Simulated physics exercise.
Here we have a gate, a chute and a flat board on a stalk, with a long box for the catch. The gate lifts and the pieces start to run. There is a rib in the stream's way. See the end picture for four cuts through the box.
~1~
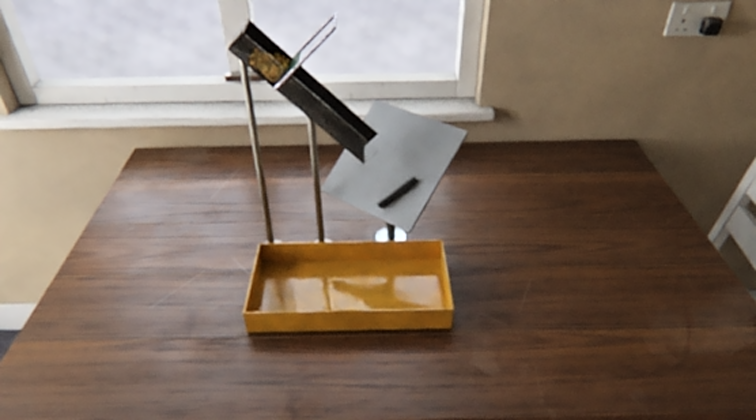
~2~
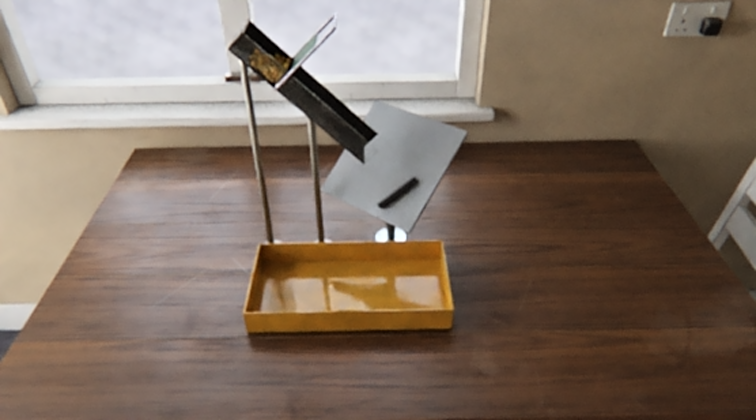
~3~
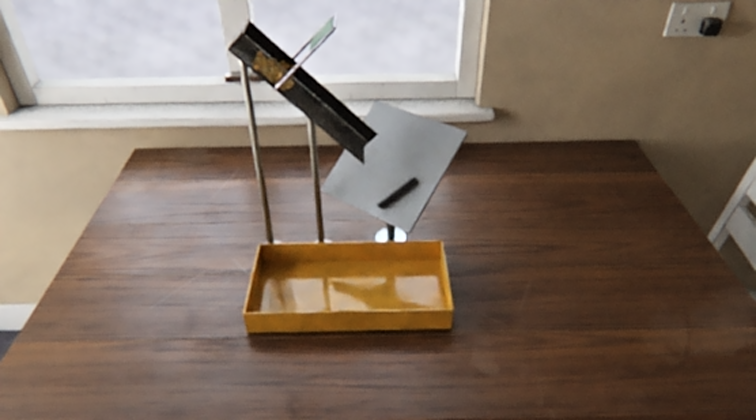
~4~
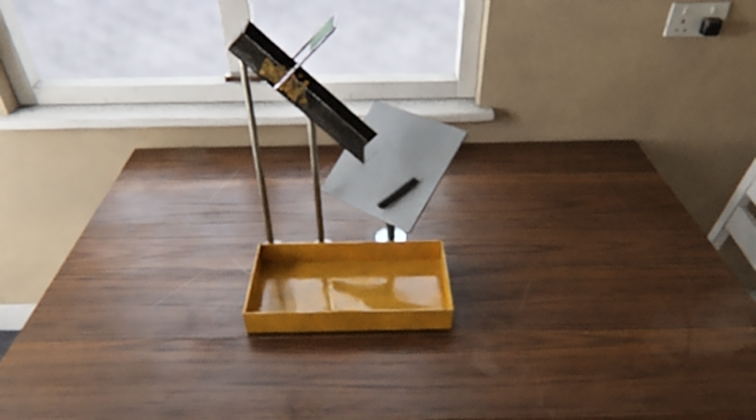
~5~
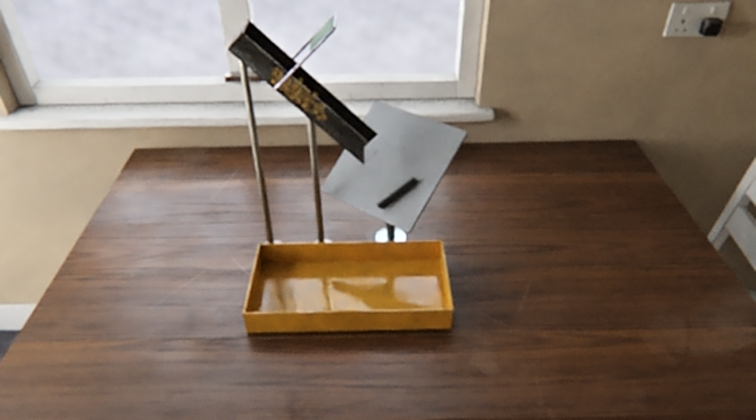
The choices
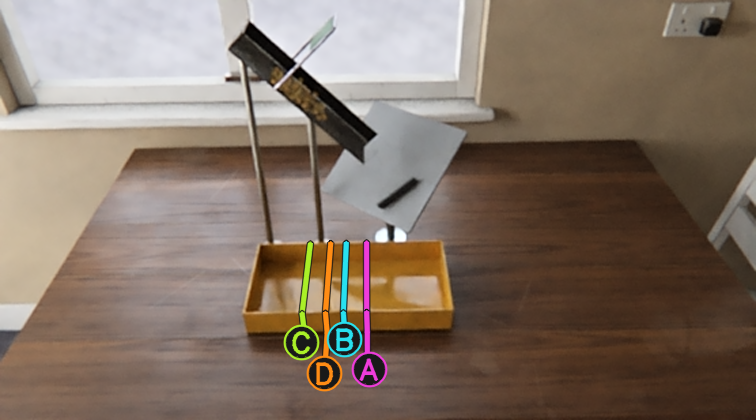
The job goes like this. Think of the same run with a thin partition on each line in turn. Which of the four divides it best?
B.
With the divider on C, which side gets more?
More lands on the right.
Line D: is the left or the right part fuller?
Right.
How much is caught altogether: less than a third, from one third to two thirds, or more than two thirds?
More than two thirds.
On the marked copy, line A crosses the front rim at (366, 311); line B crosses the front rim at (343, 311); line C crosses the front rim at (302, 312); line D crosses the front rim at (325, 311).
With A, of what is caught, almost all on the left of the divider, about a tenth on the right.
With B, of what is caught, roughly half on the left of the divider, roughly half on the right.
With C, of what is caught, not one piece on the left of the divider, every piece on the right.
With D, of what is caught, about a tenth on the left of the divider, almost all on the right.
